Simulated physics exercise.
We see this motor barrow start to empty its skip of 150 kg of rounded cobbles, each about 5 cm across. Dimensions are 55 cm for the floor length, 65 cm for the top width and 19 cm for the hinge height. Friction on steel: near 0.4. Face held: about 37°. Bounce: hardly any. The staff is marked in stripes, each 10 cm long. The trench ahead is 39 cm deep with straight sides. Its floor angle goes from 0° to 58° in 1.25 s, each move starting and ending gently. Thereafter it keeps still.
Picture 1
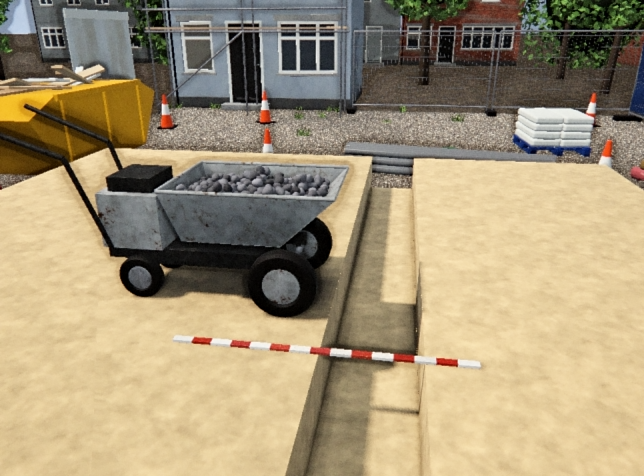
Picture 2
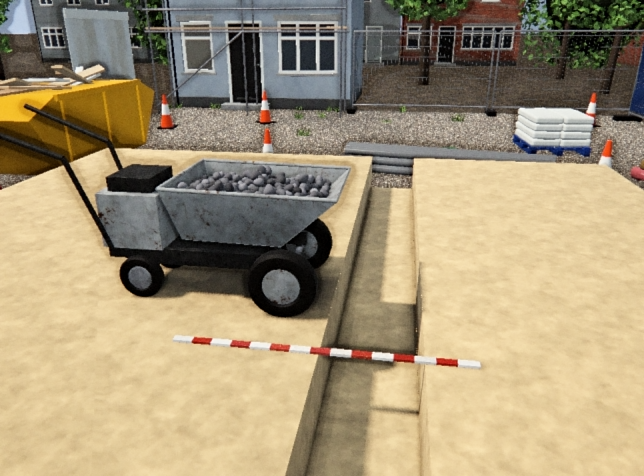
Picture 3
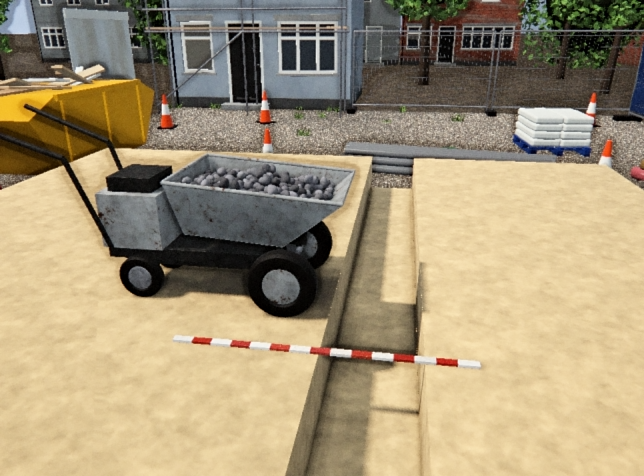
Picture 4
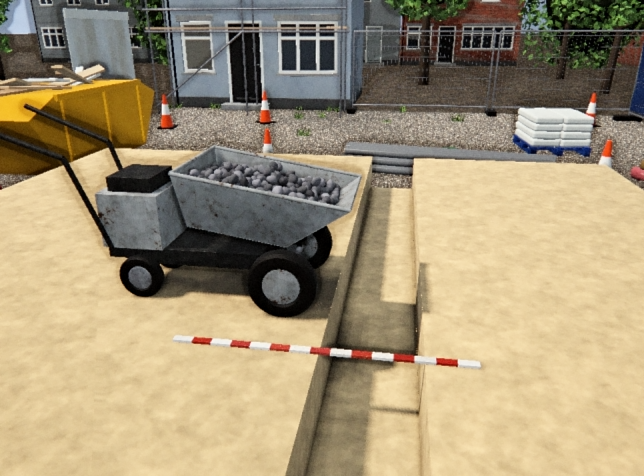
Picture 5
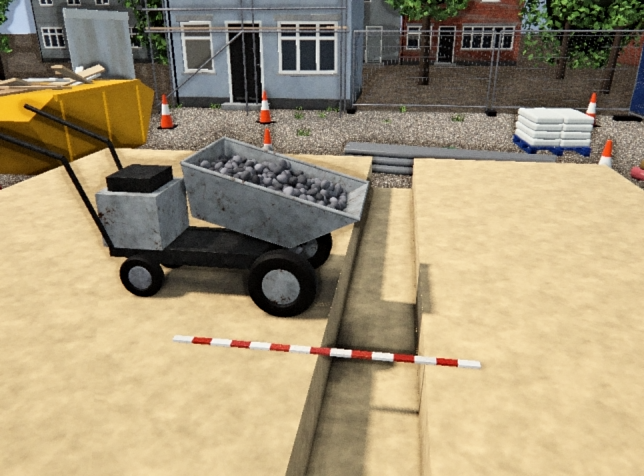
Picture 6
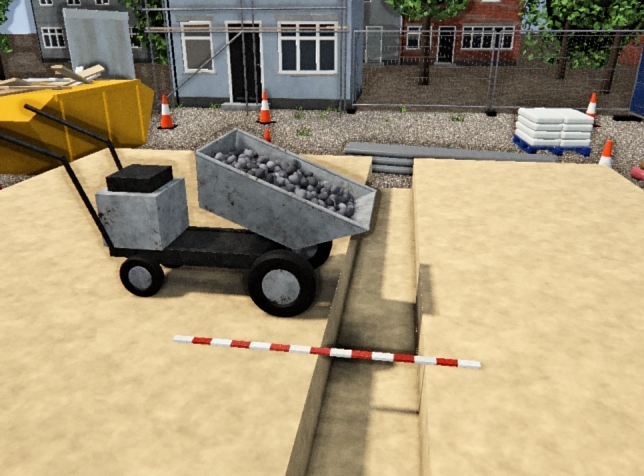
In the video, a grey skip loaded with rounded stones on a wheeled barrow slowly tilts, its left end rising and its right end lowering beside a straight-sided trench, while the barrow's wheels and the red-and-white pole stay still.
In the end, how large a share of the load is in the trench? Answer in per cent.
A share of roughly 68 %.
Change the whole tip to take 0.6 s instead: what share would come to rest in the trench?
That works out at about 55 in a hundred.
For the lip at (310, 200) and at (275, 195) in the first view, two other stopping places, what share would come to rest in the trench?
About 95 and 100 per cent.
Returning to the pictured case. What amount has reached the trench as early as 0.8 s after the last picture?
About 15%.
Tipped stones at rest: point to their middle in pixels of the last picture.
(407, 338).
Then, 0.4 s after the last picture the floor is at 49°, 100 % in the skip; the foremost stones are at (383, 244).
Then, 0.8 s after the last picture the floor is at 58°, 80 % in the skip, 13 % in the trench, 7 % past the trench; the foremost stones are at (458, 309).
Then, 1.2 s after the last picture the floor is at 58°, 46 % in the skip, 26 % in the trench, 27 % past the trench; the foremost stones are at (525, 328).
Then, 3.1 s after the last picture the floor is at 58°, 0 % in the skip, 68 % in the trench, 32 % past the trench; the foremost stones are at (584, 329).
